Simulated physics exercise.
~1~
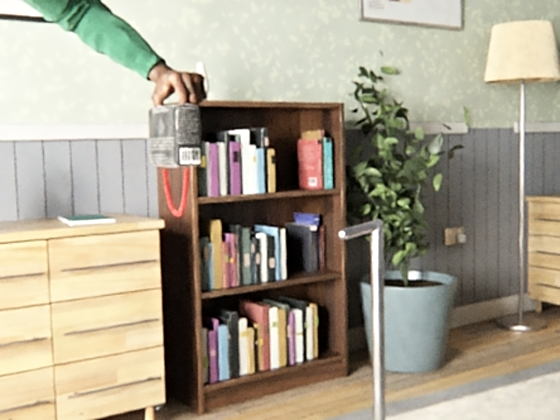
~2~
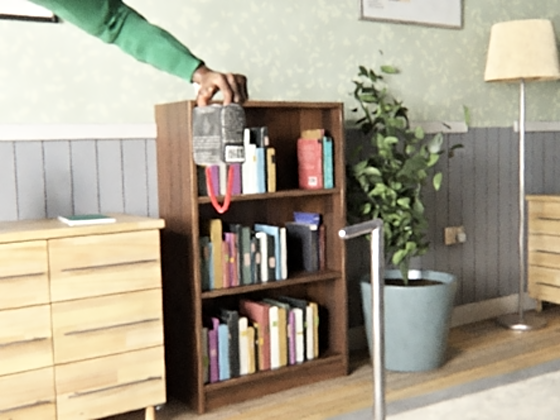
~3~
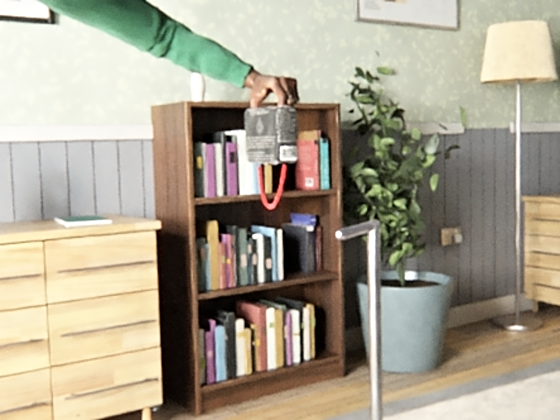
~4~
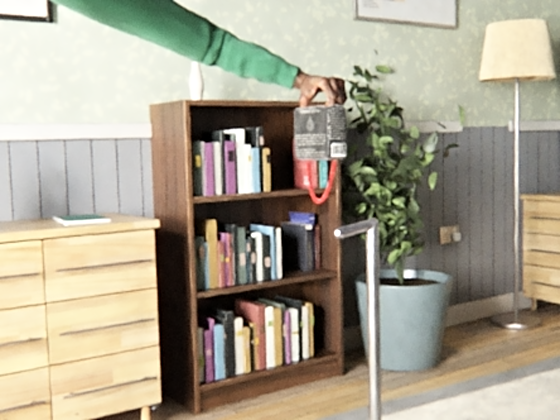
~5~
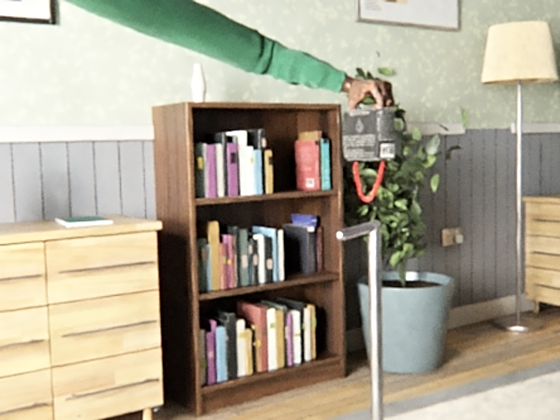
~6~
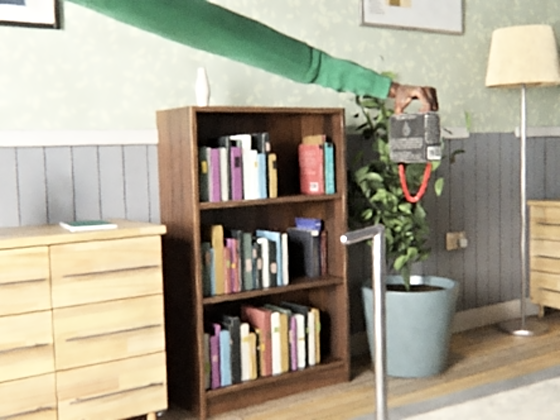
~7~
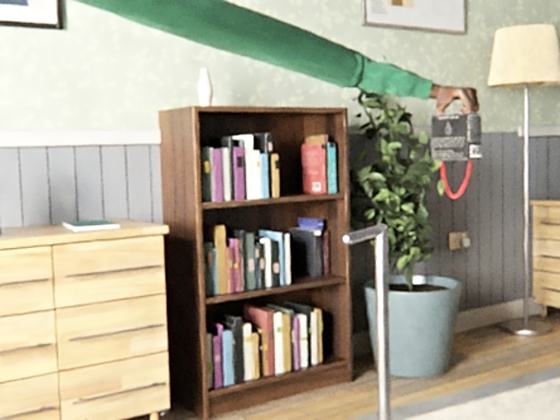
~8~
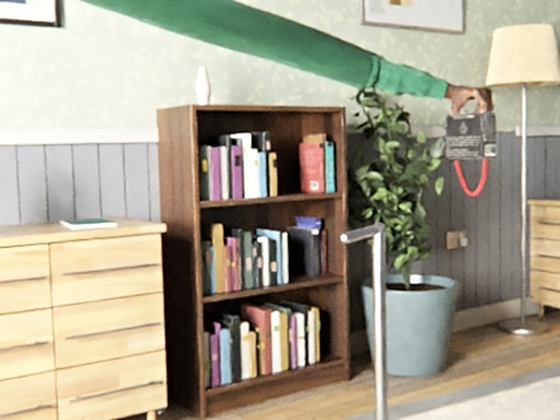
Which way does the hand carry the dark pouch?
The hand carries the dark pouch to the right, from beside the bookcase toward the lamp.
